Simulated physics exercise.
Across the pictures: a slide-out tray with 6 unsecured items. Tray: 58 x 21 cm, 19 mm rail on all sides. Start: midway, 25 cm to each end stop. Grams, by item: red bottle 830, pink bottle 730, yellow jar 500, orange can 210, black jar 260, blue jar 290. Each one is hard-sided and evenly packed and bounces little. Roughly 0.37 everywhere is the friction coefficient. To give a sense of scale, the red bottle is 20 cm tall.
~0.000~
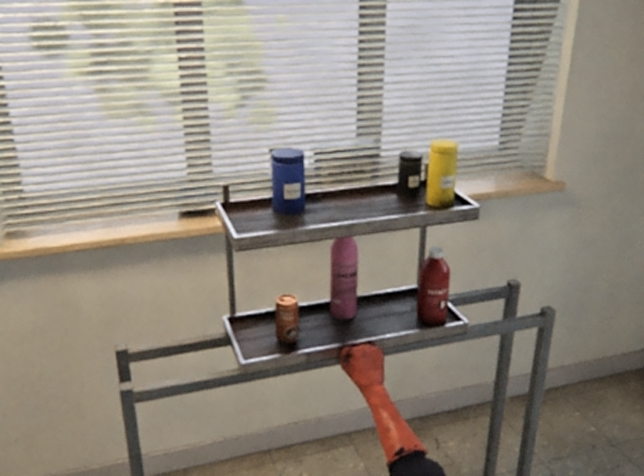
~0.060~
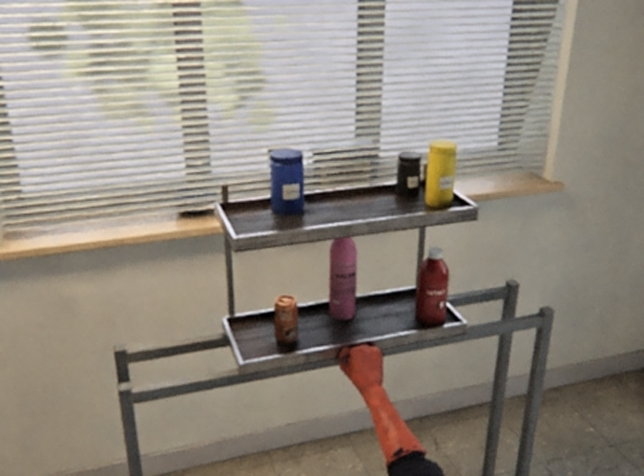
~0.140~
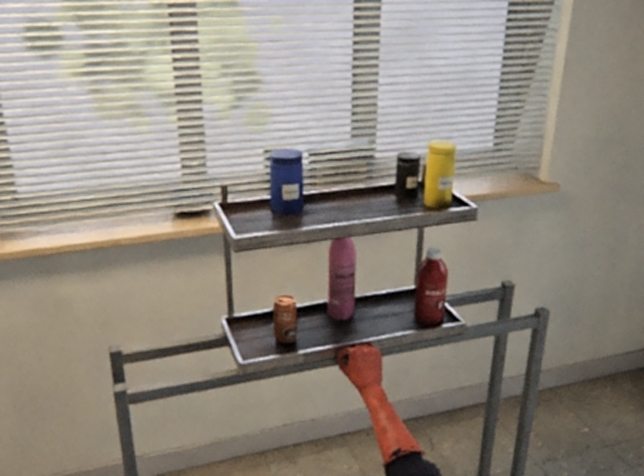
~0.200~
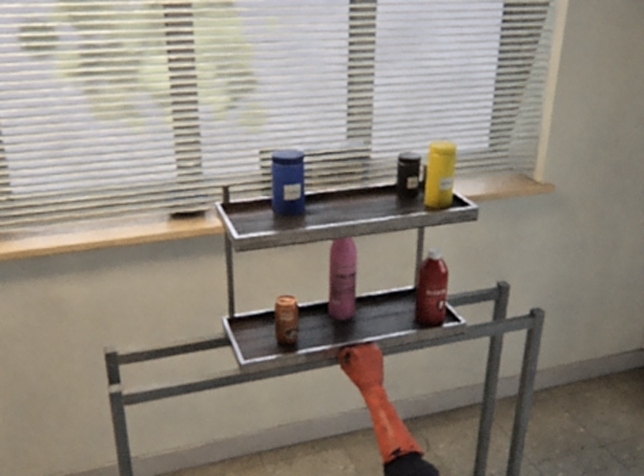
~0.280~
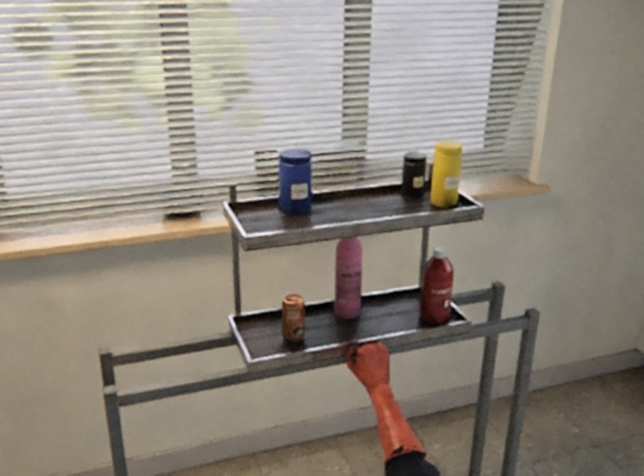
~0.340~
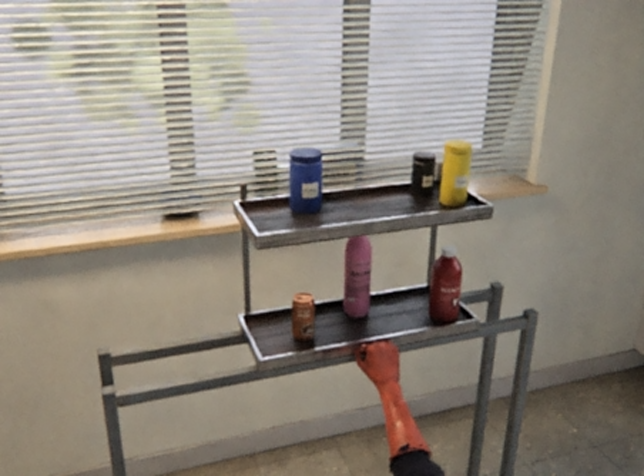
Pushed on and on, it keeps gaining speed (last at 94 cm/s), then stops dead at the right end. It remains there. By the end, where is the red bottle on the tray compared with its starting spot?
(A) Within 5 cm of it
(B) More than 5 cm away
B, more than 5 cm away.
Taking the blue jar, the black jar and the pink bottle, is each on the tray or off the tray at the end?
Blue jar: Stays in bounds; black jar: Stays in bounds; pink bottle: Stays in bounds.
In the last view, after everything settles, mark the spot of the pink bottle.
It settles somewhere near (482, 275).
After 0.84 s, tray 25 cm right; red bottle and yellow jar now off the tray; pink bottle leaning 45°; black jar leaning 19°.
After 1.14 s, tray 25 cm right; pink bottle on its side; blue jar slid 11 cm; orange can slid 11 cm.
At rest (1.6 s), off the tray, red bottle and yellow jar; tipped over on the tray, pink bottle; not toppled but over 5 cm from the start, orange can, black jar and blue jar.
